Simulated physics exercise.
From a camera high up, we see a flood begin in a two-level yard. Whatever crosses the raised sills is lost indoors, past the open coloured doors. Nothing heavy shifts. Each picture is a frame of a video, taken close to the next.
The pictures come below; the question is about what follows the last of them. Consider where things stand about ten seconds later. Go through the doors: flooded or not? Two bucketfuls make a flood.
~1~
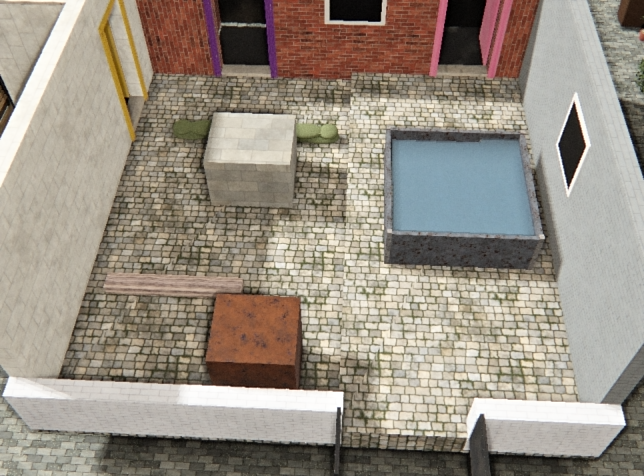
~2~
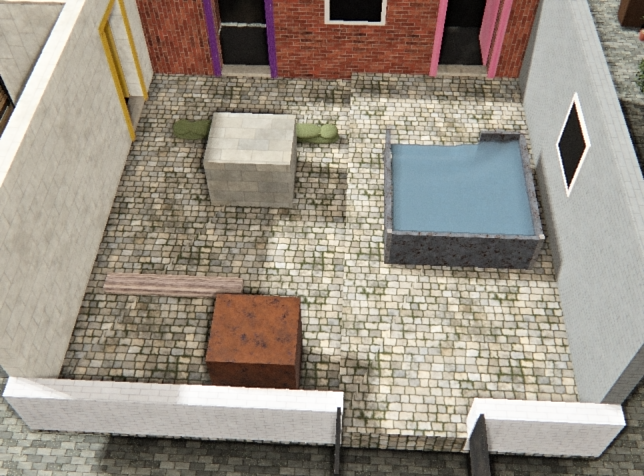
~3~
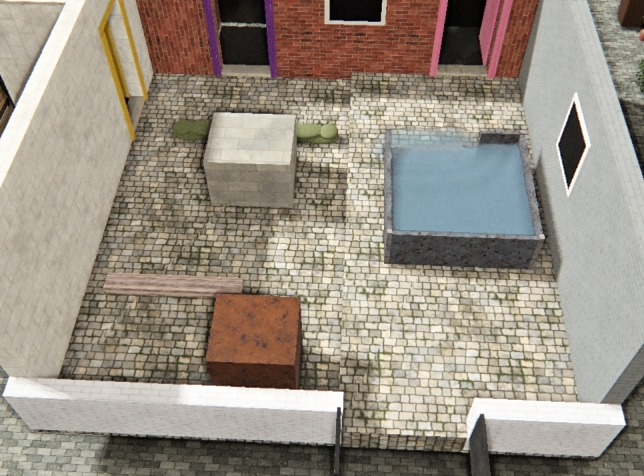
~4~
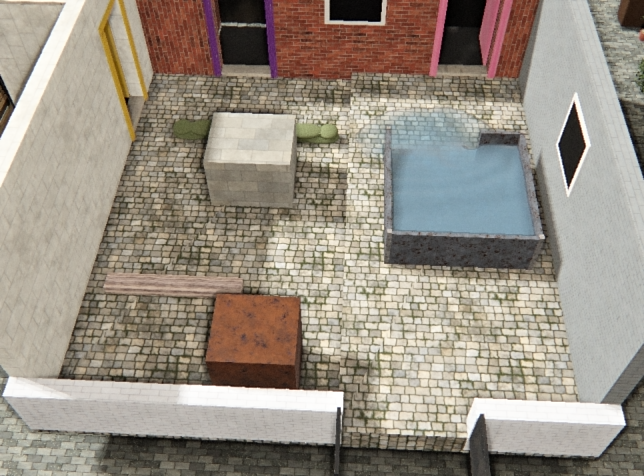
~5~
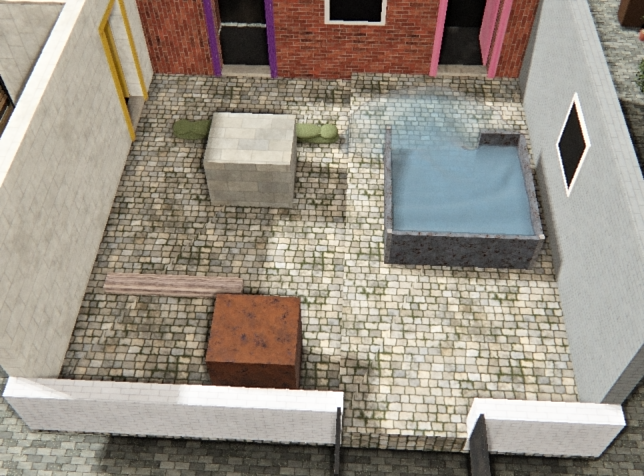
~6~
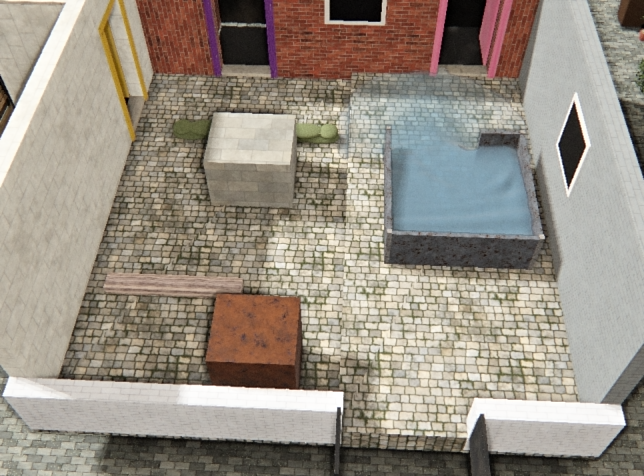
The pink door is going to be over the line. The yellow door is going to be over the line. The purple door is going to be over the line.
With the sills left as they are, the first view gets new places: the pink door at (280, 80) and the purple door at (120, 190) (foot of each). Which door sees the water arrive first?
I say the one in pink.
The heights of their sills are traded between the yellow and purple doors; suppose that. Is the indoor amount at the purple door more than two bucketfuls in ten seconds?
In short: The purple door stays under.
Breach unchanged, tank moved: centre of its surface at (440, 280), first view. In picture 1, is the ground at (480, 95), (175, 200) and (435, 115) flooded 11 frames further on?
First one gets inundated, next one stays unwetted, last one gets inundated.
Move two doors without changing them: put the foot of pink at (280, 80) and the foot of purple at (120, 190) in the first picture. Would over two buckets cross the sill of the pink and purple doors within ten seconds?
Then pink overshoots and purple comes up short.
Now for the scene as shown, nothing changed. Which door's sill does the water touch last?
Last comes the door marked yellow.
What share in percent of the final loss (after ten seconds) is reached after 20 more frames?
Around 60 percent.
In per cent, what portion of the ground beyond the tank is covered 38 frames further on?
Share estimate: About 55 per cent.
A moment on, water covers 20 % of the floor; the pink door over two buckets in, the yellow door not reached, the purple door not reached.
Next, water covers 25 % of the floor; the pink door far over two buckets in, the yellow door not reached, the purple door wet at the sill, nothing in.
Then, water covers 35 % of the floor; the pink door far over two buckets in, the yellow door under two buckets in, the purple door under two buckets in.
Later, water covers 55 % of the floor; the pink door far over two buckets in, the yellow door over two buckets in, the purple door under two buckets in.
In the end, water covers 75 % of the floor; the pink door far over two buckets in, the yellow door over two buckets in, the purple door over two buckets in.
